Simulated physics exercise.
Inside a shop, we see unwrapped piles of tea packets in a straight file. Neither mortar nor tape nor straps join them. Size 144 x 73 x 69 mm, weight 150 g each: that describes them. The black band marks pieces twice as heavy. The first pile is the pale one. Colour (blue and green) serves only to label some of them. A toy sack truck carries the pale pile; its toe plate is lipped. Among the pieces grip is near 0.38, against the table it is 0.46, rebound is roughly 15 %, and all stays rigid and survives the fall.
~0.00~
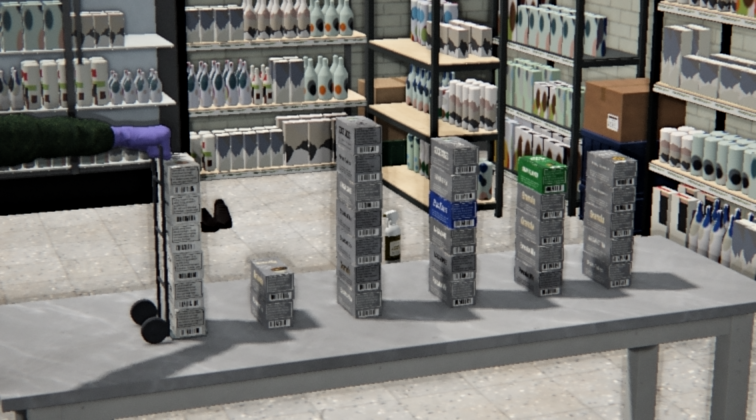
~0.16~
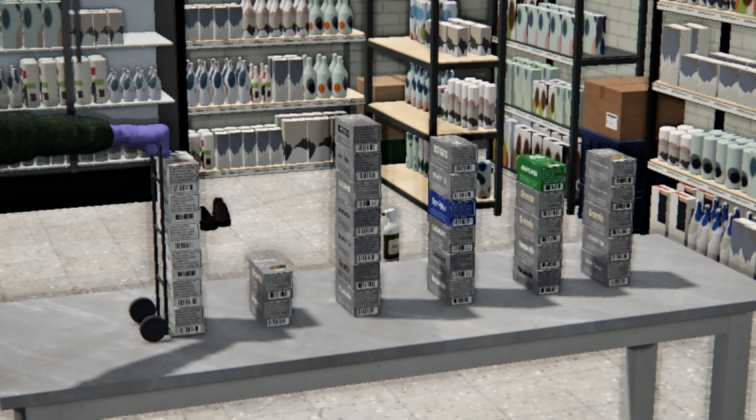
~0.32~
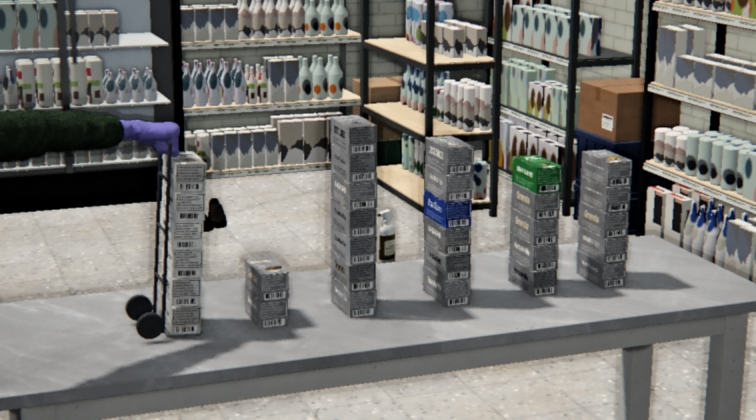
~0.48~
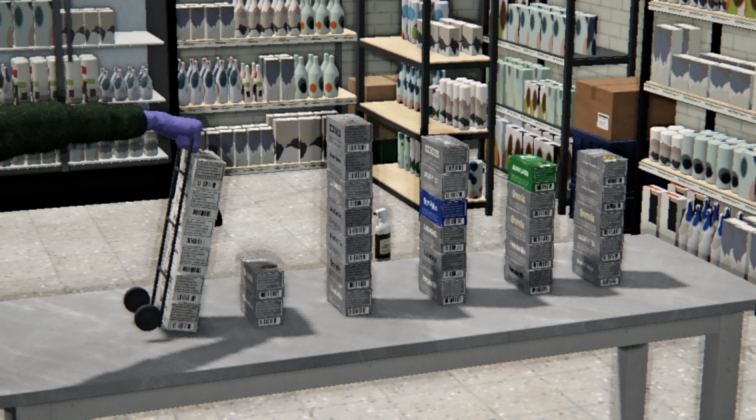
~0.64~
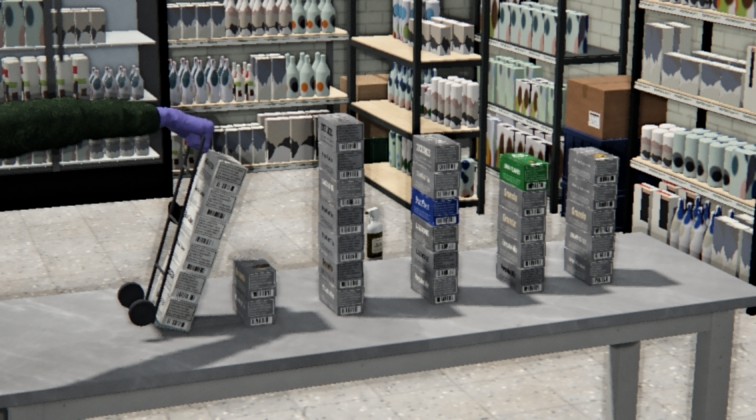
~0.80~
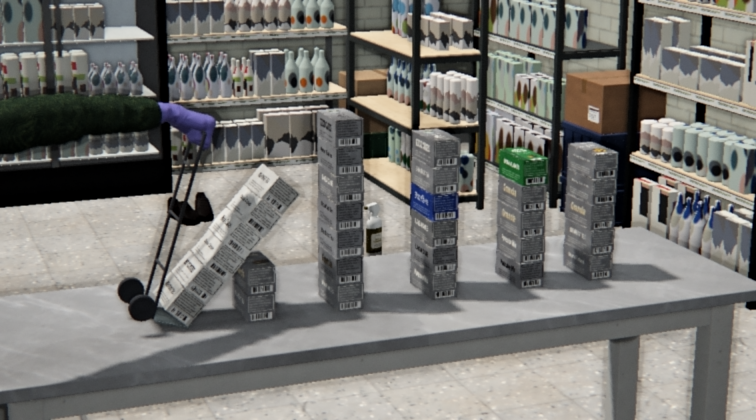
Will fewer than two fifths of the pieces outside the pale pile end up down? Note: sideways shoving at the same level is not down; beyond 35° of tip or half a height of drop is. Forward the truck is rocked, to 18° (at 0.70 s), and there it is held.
Yes.
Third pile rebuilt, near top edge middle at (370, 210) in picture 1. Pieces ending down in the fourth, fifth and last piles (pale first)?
Then fourth 0, fifth 0, last 0.
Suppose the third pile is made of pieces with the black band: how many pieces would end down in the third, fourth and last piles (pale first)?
Down at the end: Third pile 0, fourth pile 0, last pile 0.
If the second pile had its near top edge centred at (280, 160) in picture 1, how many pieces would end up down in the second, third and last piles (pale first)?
Counts down - second: 5; third: 7; last: 4.
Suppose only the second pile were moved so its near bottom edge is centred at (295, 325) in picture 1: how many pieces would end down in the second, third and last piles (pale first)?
You'd end with the second pile at 0, the third at 0 and the last at 0 down.
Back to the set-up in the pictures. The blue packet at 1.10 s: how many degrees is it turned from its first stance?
Something like 0°, more or less.
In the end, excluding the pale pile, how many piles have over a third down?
0 of them.
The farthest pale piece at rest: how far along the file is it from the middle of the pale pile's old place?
Some 36 cm.
By 0.90 s, 6 of the pale pile down; none of the 25 other packets down, 2 disturbed.
By 1.10 s, 6 of the pale pile down; none of the 25 other packets down, 7 disturbed.
When it is over (2.2 s), 6 of the pale pile down; none of the 25 other packets down, 6 disturbed; green packet unmoved; blue packet unmoved. That is 0 per cent. In pixels of the last frame, middles, green packet near (523, 166), blue packet near (434, 201).
